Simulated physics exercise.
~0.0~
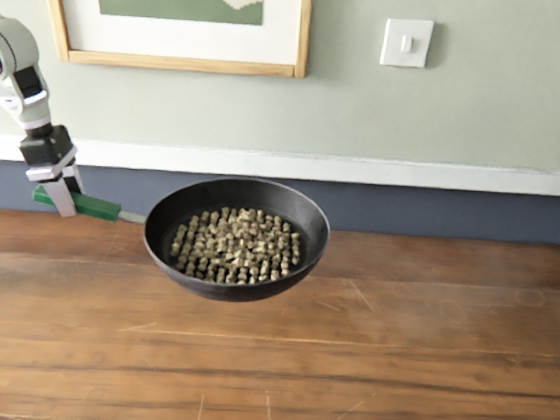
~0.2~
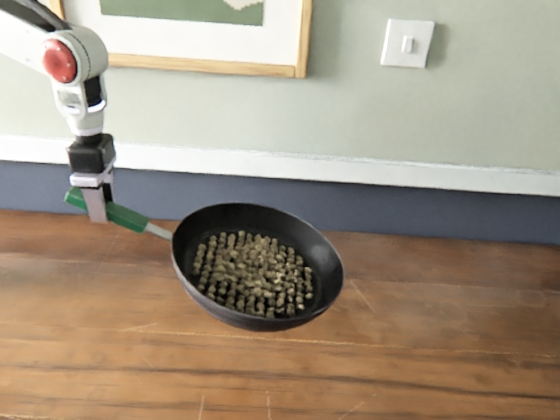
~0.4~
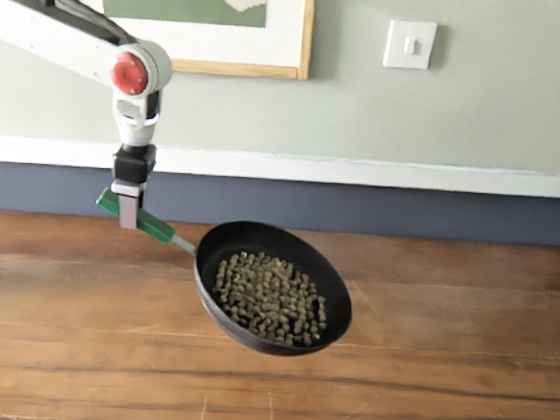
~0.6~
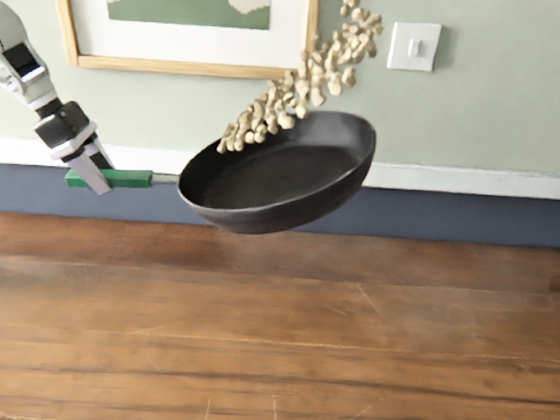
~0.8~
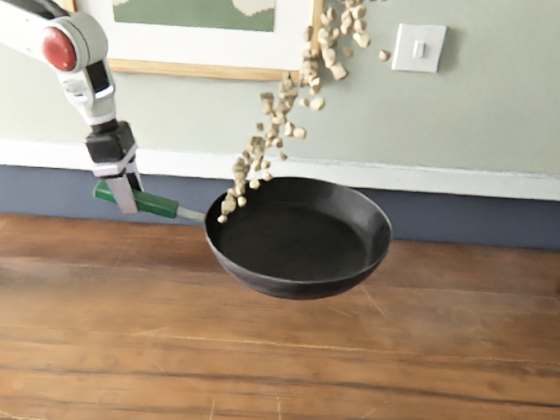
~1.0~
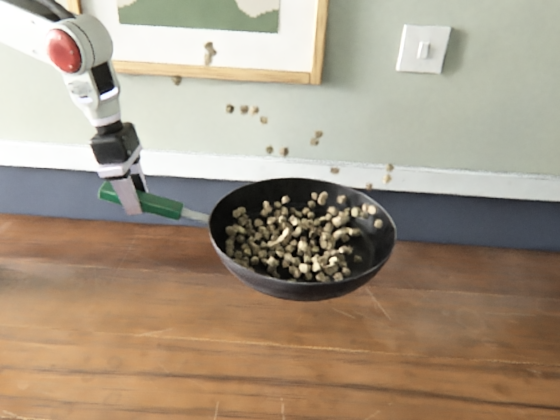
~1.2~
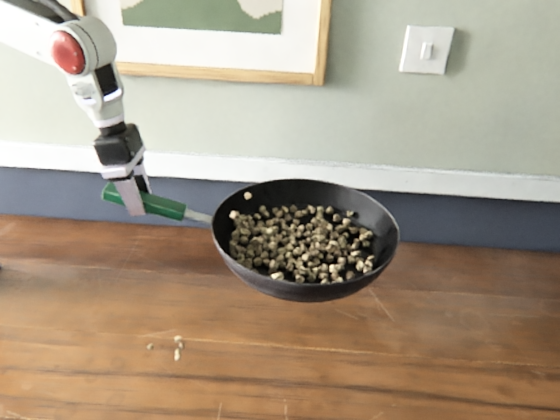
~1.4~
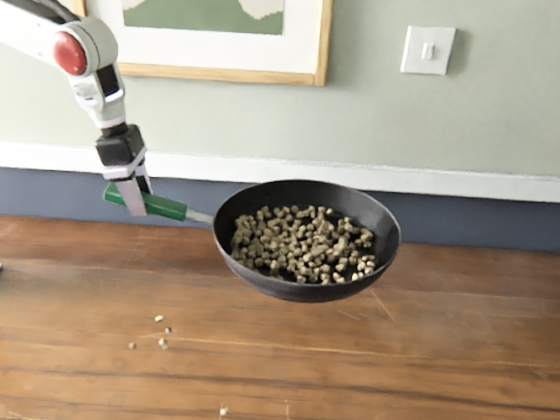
The footage shows a robot arm lowering a black frying pan of small pebbles to the right above a wooden table, then swinging it up so the pebbles fly high. Most land back in the levelled pan, while a few scatter on the table.
